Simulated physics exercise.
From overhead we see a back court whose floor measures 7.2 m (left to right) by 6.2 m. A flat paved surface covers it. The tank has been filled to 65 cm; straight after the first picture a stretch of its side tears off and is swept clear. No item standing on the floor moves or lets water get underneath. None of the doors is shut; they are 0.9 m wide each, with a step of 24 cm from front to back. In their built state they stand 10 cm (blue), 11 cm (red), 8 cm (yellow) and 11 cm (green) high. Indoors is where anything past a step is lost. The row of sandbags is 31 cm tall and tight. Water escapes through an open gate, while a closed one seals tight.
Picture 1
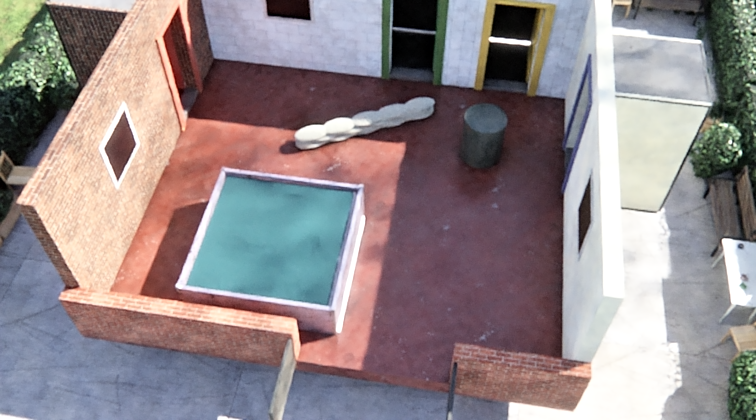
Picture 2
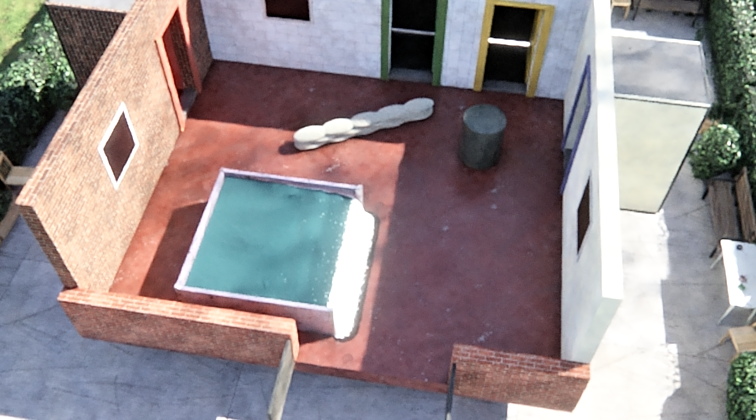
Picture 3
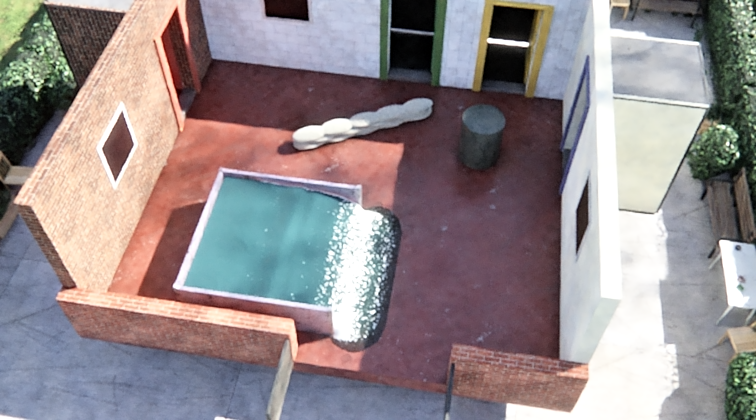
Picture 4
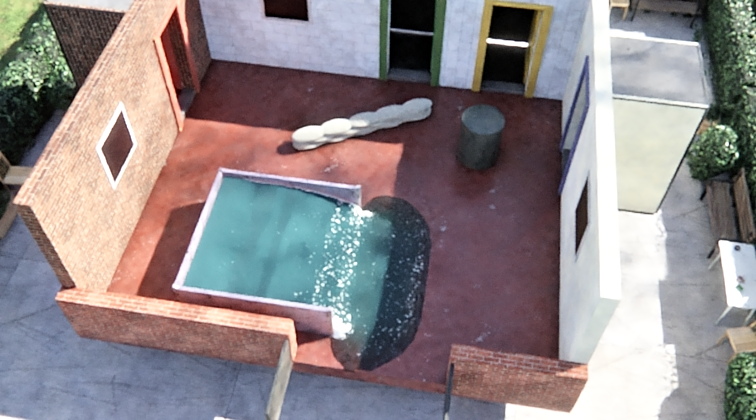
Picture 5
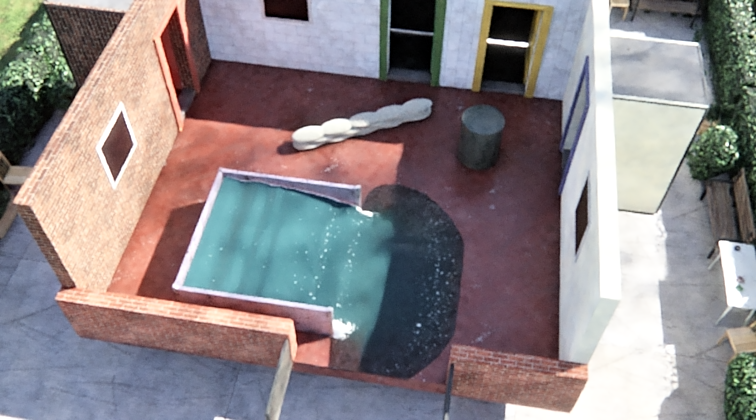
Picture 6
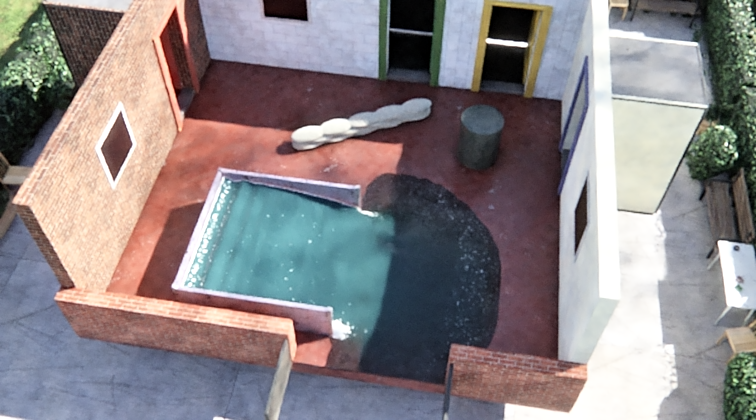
A square tank of still, blue-green water stood in a brick-walled courtyard until its right side gave way, and the water poured out in white foam, then spread rightward across the red floor.
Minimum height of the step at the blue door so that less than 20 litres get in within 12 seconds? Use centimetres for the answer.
Roughly 14 cm.
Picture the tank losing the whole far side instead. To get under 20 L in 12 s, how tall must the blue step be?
Estimate: Near 7.0 cm.
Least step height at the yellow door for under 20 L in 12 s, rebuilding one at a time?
Yellow door - some 18 centimetres.
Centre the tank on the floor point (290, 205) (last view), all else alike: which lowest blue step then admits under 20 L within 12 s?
With that change, some 22 centimetres.
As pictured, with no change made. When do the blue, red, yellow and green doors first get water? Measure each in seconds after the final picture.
Blue at 1.1 seconds, red at 6.5 seconds, yellow at 2.4 seconds, green at 3.2 seconds.
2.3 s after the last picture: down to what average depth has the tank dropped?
Some 16 cm.
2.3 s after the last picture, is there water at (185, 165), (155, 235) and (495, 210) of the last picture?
Status: Clear / clear / submerged.
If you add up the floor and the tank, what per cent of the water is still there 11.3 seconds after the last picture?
Some 70 %.
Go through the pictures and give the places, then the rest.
Still water, 65 cm deep, in the tank at (275, 237); the blue door at (576, 130) is dry, in the first frame.
Water pours out at (346, 262) and has run 0.3 m, to a hidden place; about 9 cm deep outside, 65 cm at the back, in the second frame.
Water pours out at (345, 264) and has run 0.7 m, to a hidden place; about 12 cm deep outside, 65 cm at the back, in the third frame.
The front is at (412, 329), 1.2 m from the gap at (344, 265); 3.4 m2 of floor is wet, 65 cm left at the back, in the fourth frame.
The front is at (447, 334), 1.8 m from the gap at (344, 265); 5.3 m2 of floor is wet, 64 cm left at the back, in the fifth frame.
The gap is at (344, 265), the front 2.4 m out at (490, 323); the back of the tank holds 56 cm; the blue door at (573, 132), 4.5 m from the gap, is still 2.1 m from the nearest water, in the sixth frame.
Then, 0.7 s after the last picture water covers 35 % of the floor, deepest (34 cm) near (549, 302); it has not reached the blue door.
Then, 2.3 s after the last picture water covers 40 % of the floor, deepest (34 cm) near (547, 363); 17 cm at the blue door, 16 litres in over its 10 cm step.
Then, 11.3 s after the last picture water covers 95 % of the floor, deepest (10 cm) near (150, 324); 7 cm at the blue door, 61 litres in over its 10 cm step.
At the blue door as built, the water peaked near 19 cm, 1.9 s after the last picture.
Run again over the same 12 s with other heights there, 48 litres in over 11 cm, 13 litres over 15 cm. The limit of 20 litres is kept from about 14 cm up.
